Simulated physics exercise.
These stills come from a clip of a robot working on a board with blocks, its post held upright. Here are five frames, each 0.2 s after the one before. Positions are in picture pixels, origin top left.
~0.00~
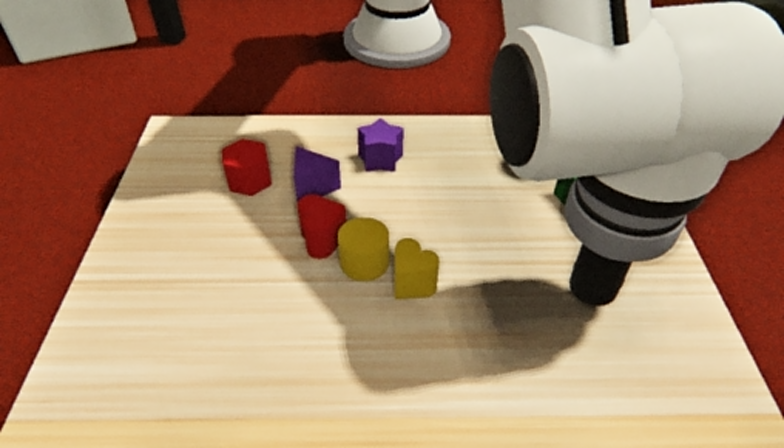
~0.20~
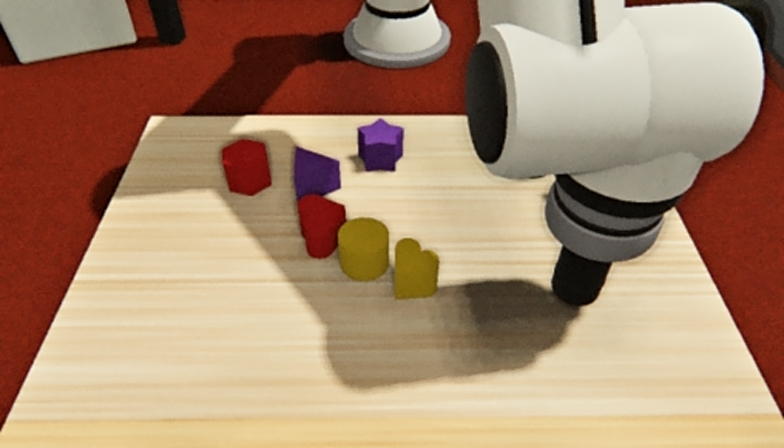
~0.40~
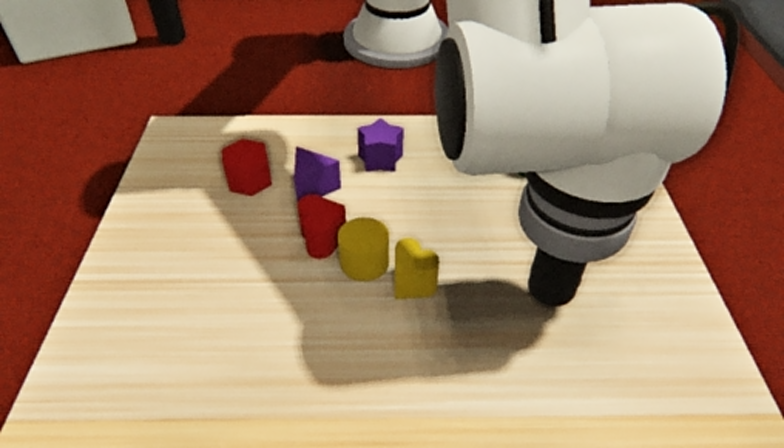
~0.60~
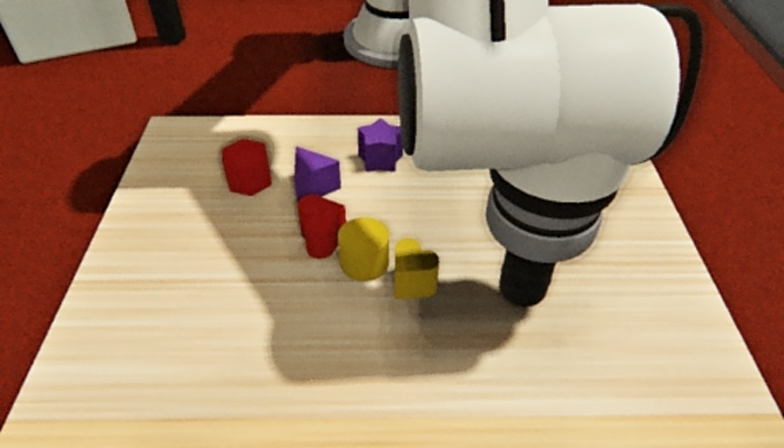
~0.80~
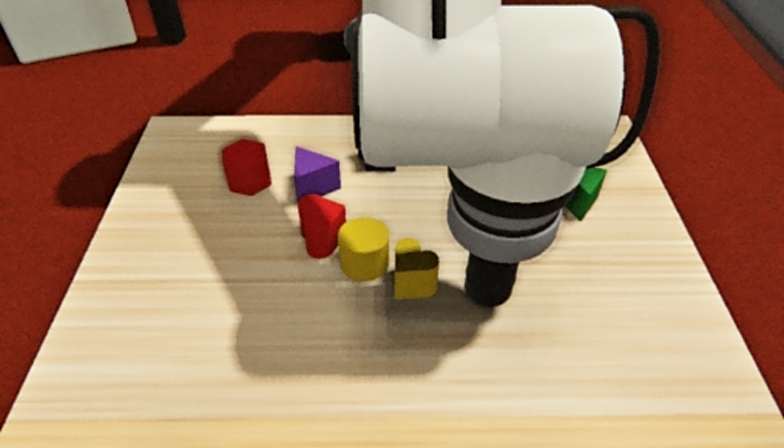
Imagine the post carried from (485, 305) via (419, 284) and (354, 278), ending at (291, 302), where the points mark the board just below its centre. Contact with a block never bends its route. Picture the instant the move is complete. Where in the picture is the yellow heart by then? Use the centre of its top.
It should be at about (315, 228).
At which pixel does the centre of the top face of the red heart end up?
It comes to (260, 186).
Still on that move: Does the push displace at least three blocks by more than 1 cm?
Yes, that is how it ends up.
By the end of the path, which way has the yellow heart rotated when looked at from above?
Viewed from above: Clockwise.
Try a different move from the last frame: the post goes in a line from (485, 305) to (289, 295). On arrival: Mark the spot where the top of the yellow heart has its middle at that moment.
I'd place it at (352, 235), taking the centre of its top.
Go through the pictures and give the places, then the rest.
Post tip at (593, 289); block tops, red heart at (319, 210); yellow circle at (364, 234); yellow heart at (414, 256), in the first frame.
Post at (574, 289); blocks unchanged, in the second frame.
Post at (551, 289); blocks unchanged, in the third frame.
Post at (522, 289); blocks unchanged, in the fourth frame.
Post at (488, 289); red heart at (319, 210); yellow circle at (364, 234); yellow heart at (414, 256), in the fifth frame.
The first path, step by step. One third of the way, post at (419, 268); red heart at (301, 204), turned 25° clockwise; yellow circle at (338, 223); yellow heart at (377, 237), turned 20° clockwise.
Two thirds of the way, post at (352, 262); red heart at (262, 188), turned 15° anticlockwise; yellow circle at (301, 199); yellow heart at (326, 222), turned 65° clockwise.
At the end, post at (288, 286); red heart at (260, 186), turned 15° anticlockwise; yellow circle at (300, 196); yellow heart at (315, 228), turned 100° clockwise.
